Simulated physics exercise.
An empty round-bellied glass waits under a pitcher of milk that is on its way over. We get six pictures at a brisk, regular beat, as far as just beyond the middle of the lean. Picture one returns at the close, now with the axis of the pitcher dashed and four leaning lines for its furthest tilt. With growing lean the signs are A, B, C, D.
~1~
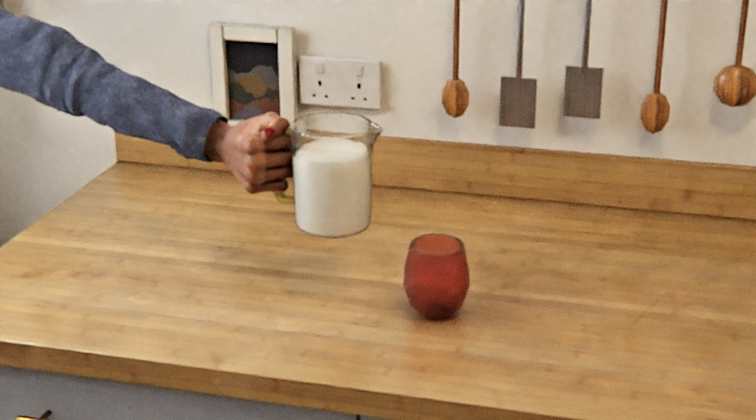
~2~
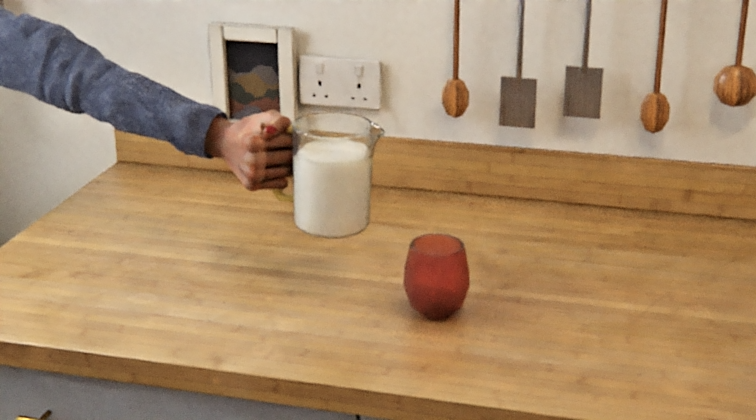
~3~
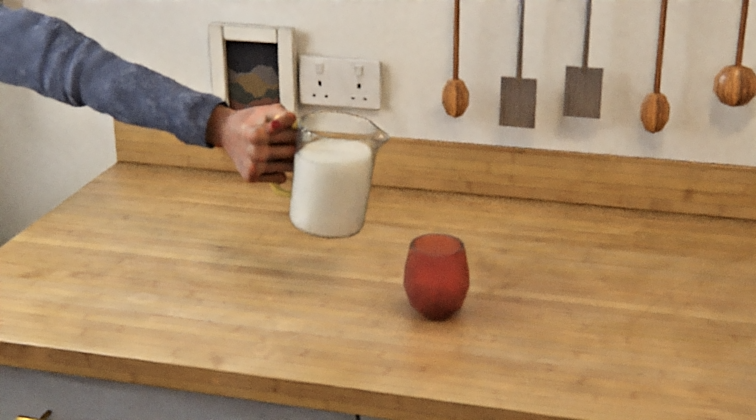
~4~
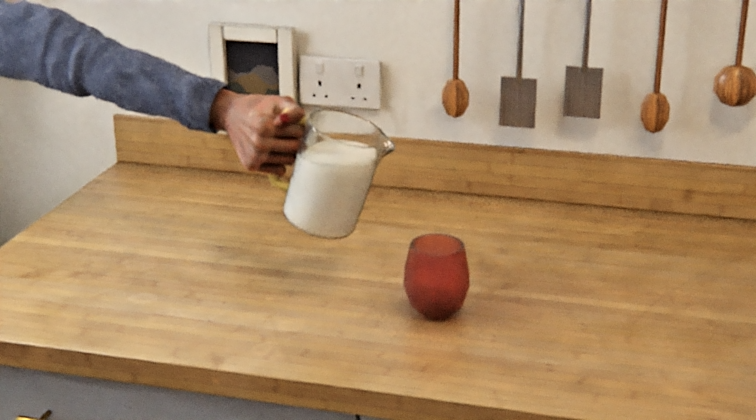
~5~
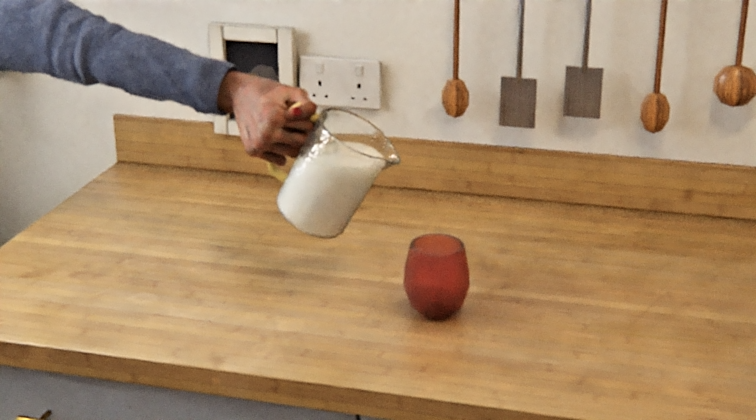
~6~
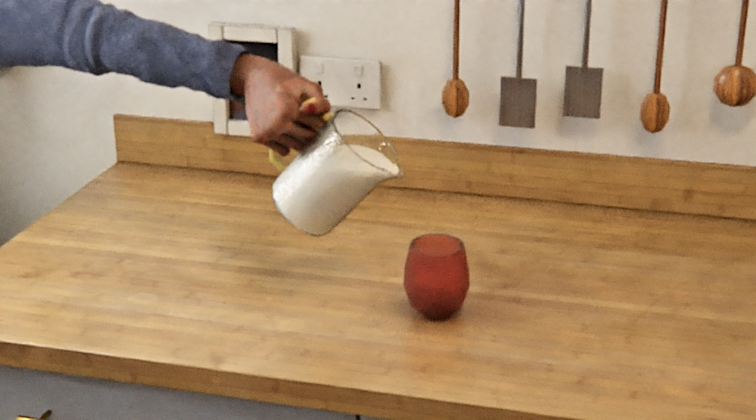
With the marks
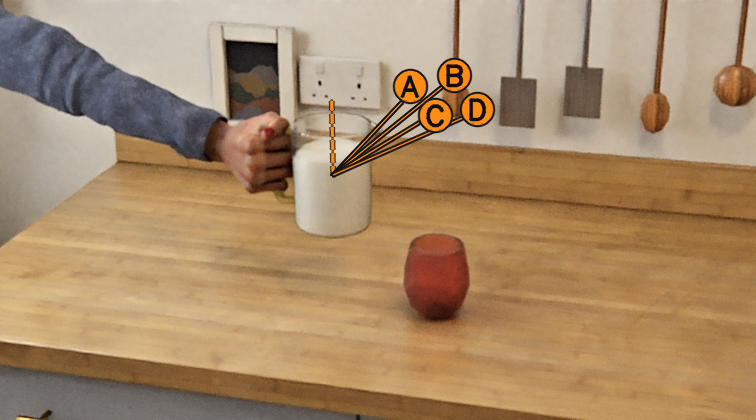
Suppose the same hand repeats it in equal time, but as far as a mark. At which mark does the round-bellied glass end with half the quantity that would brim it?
I would pick line D.
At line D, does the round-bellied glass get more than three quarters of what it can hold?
No, less.
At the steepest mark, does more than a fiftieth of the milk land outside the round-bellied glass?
No.
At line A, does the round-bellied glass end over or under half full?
Under half.
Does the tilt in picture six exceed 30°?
Yes.
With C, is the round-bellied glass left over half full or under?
Under.
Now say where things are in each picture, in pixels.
Upright, lip at (381, 131); rim of the round-bellied glass round (437, 244); nothing has left yet.
Tipped about 2°, lip at (382, 133); nothing has left yet.
Tipped about 8°, lip at (387, 139); nothing has left yet.
Tipped about 17°, lip at (393, 148); nothing has left yet.
Tipped about 29°, lip at (398, 161); nothing has left yet.
Tipped about 40°, lip at (401, 175); nothing has left yet.
On the marked copy, A at (401, 102); B at (442, 86); C at (419, 122); D at (462, 117).
With A, the round-bellied glass ends with about 9 % of what it can hold.
With B, the round-bellied glass ends with about 19 % of what it can hold.
With C, the round-bellied glass ends with about 32 % of what it can hold.
With D, the round-bellied glass ends with about 49 % of what it can hold.
